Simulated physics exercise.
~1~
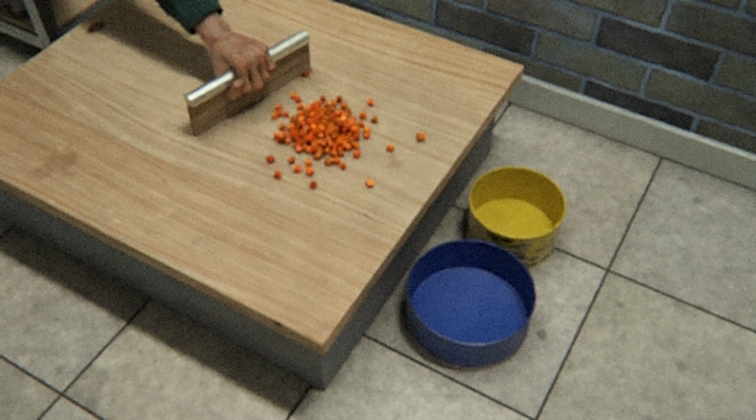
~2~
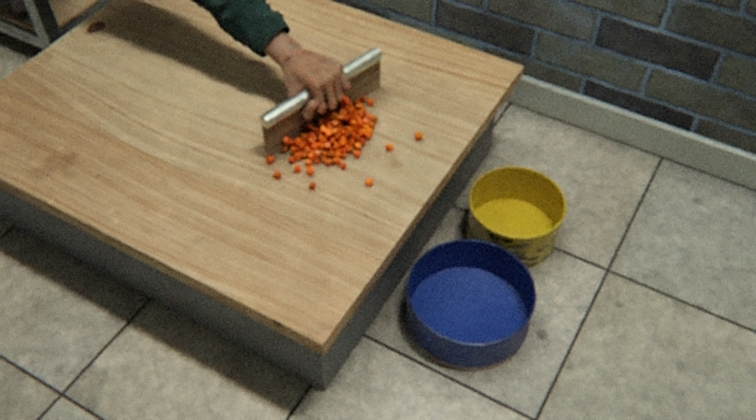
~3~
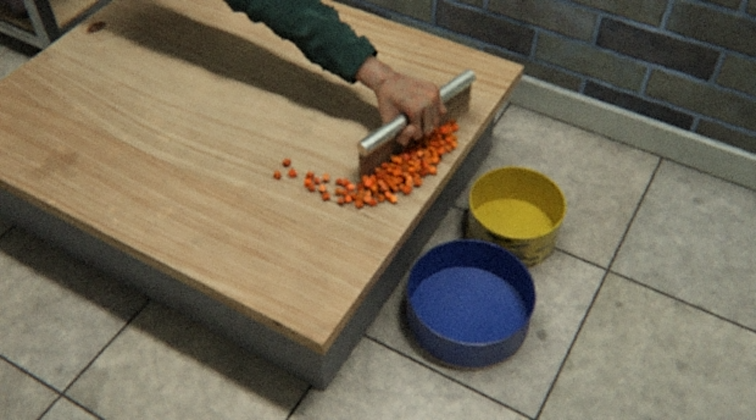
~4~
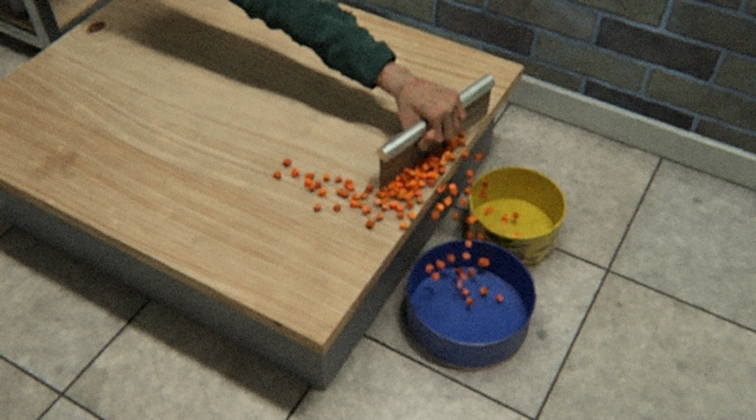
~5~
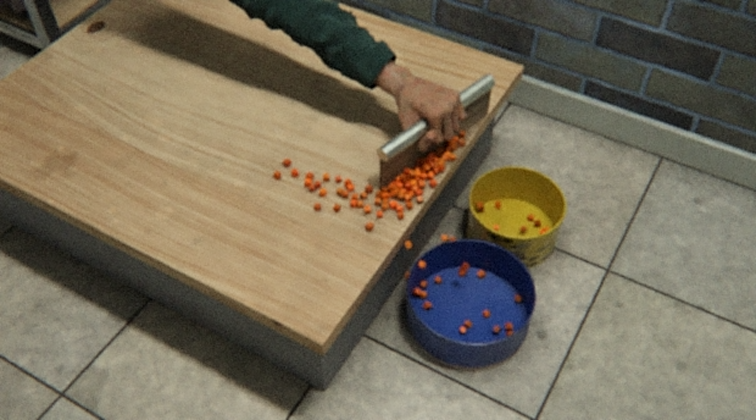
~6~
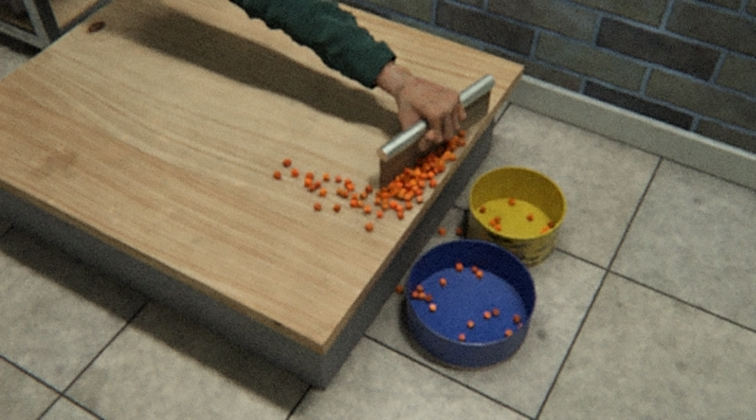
On a wooden platform, a hand scrapes orange cubes rightward, dropping some into blue and yellow pots.
